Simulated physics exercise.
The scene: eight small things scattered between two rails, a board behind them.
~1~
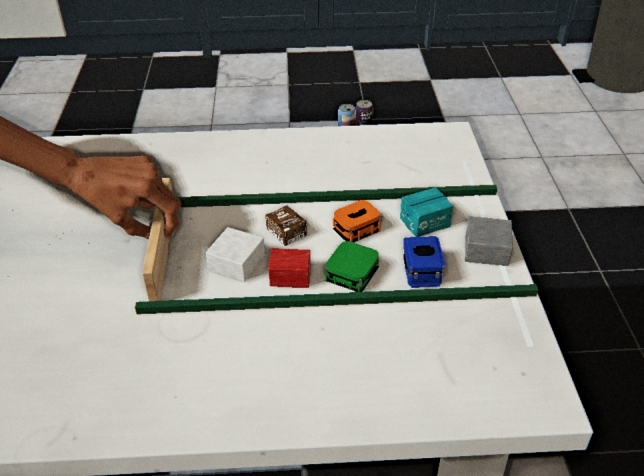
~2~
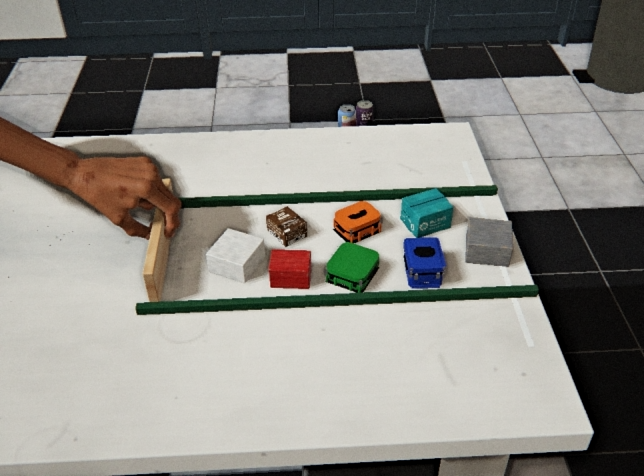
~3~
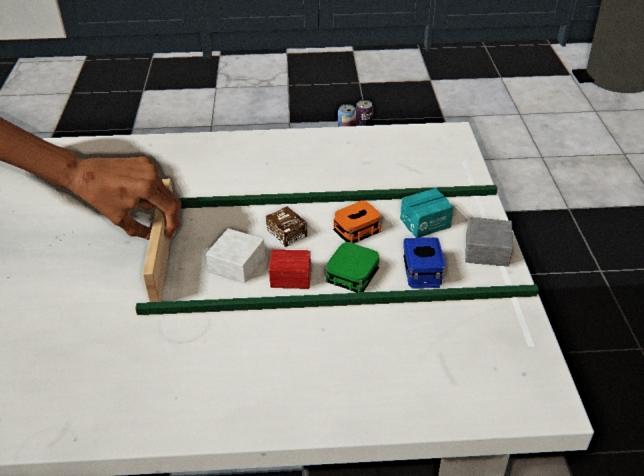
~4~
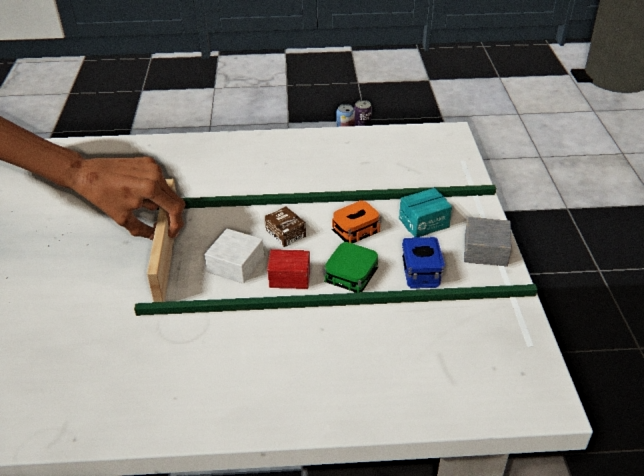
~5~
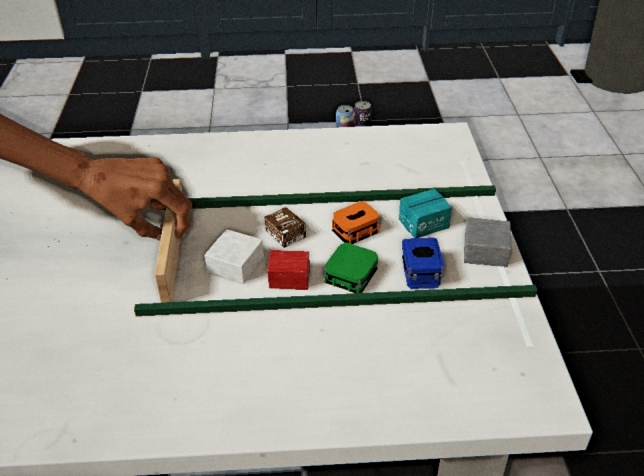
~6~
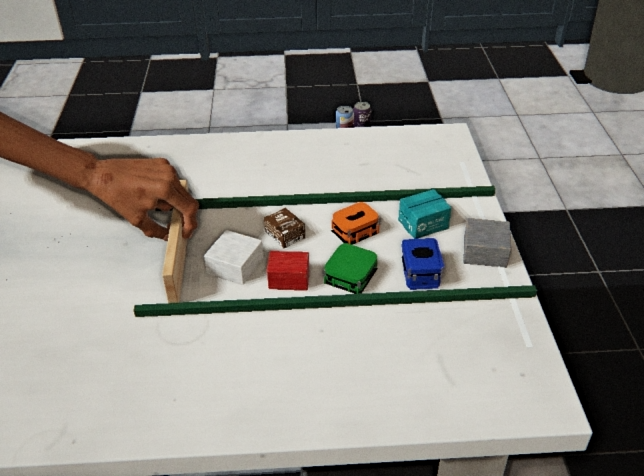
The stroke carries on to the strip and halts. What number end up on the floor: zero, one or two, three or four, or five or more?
The number that fall off is five or more.
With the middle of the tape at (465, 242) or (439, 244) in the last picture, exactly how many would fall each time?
The counts: 5 and 3.
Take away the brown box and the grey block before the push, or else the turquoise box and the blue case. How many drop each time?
3 in the first case, 3 in the second.
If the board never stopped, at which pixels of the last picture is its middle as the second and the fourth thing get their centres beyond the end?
Near (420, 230) and (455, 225).
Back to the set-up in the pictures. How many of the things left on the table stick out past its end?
It comes to 3.
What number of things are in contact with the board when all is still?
It touches 3.
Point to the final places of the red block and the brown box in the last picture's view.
About (522, 269), and the other about (498, 205).
Early on, none off yet; grey block at rest near (487, 242); turquoise box at rest near (424, 214); blue case at rest near (421, 263).
A while later, none off yet; grey block travelled a little near (495, 235); turquoise box travelled about its own width near (482, 204); blue case travelled well along near (502, 263).
Finally, the number that fall off is five or more; lost, green case, orange case, blue case, turquoise box and grey block.
